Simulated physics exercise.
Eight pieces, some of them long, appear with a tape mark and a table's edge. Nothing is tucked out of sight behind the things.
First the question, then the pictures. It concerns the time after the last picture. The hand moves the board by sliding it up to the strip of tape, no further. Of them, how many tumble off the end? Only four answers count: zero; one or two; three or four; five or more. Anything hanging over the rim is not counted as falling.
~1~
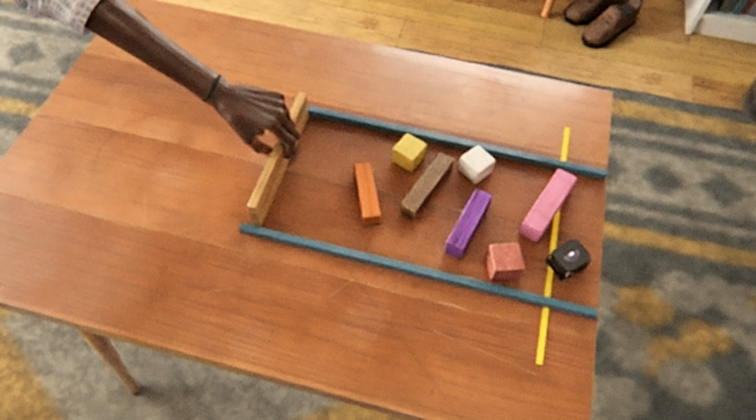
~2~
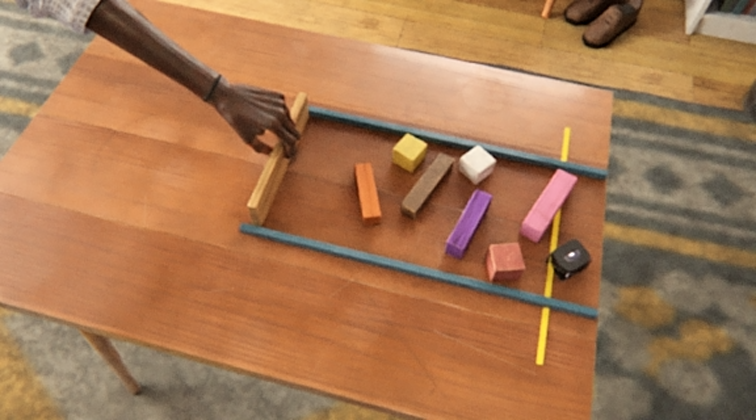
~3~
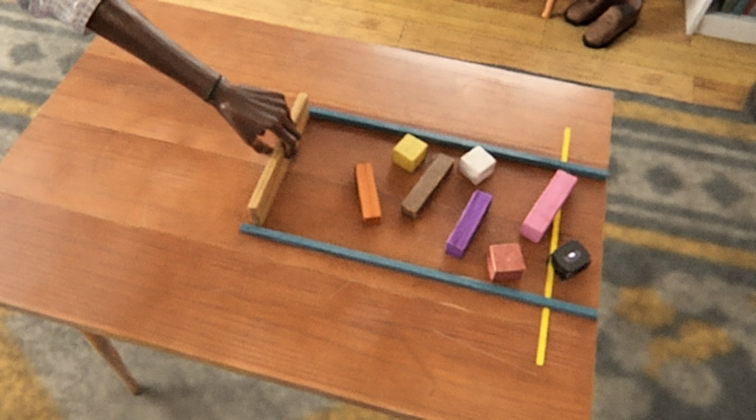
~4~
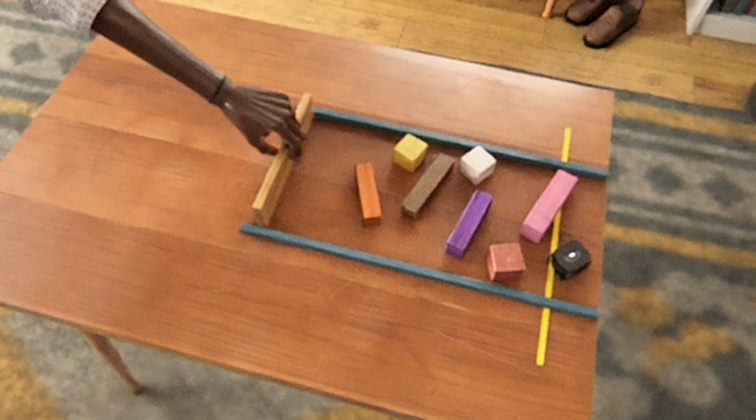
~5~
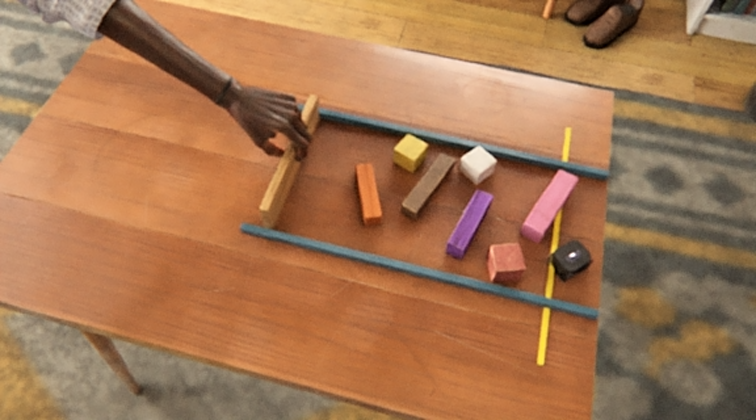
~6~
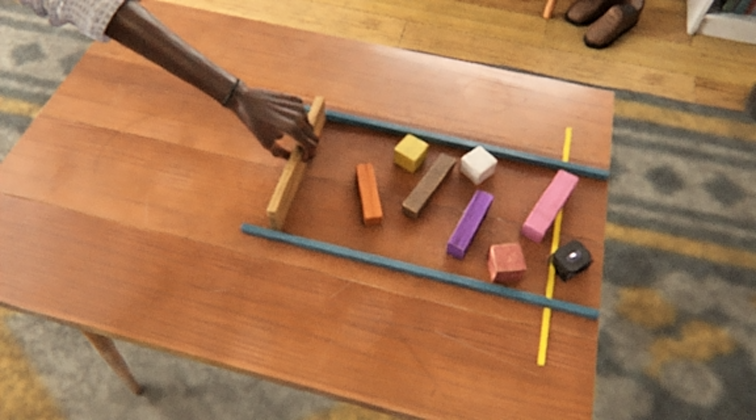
My answer: Three or four.
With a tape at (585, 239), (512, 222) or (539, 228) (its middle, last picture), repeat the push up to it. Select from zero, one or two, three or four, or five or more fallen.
Going tape by tape, I get more than four, then none at all, then 1 or 2.
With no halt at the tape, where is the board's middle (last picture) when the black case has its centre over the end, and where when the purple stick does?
(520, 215) and (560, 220), roughly.
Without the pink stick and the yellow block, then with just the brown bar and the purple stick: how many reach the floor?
That makes 2 fallen, then 0 fallen in the other try.
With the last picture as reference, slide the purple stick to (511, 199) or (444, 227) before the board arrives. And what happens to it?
Place by place, it falls; stays on.
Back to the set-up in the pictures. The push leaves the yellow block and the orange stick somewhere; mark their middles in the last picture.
For the yellow block it's (577, 187), and for the orange stick it's (566, 242).
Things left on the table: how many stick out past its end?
Overhanging: 2.
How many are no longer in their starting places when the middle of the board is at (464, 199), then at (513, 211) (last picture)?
One spot: 6. Other spot: 8.
Soon after, none off yet; black case at rest near (570, 261); pink stick at rest near (550, 206); red block at rest near (506, 263).
Then, none off yet; black case moved about its own width near (600, 266); pink stick moved a little near (587, 215); red block moved well along near (576, 287).
At rest, the number that fall off is three or four; fallen, red block, pink stick and black case.
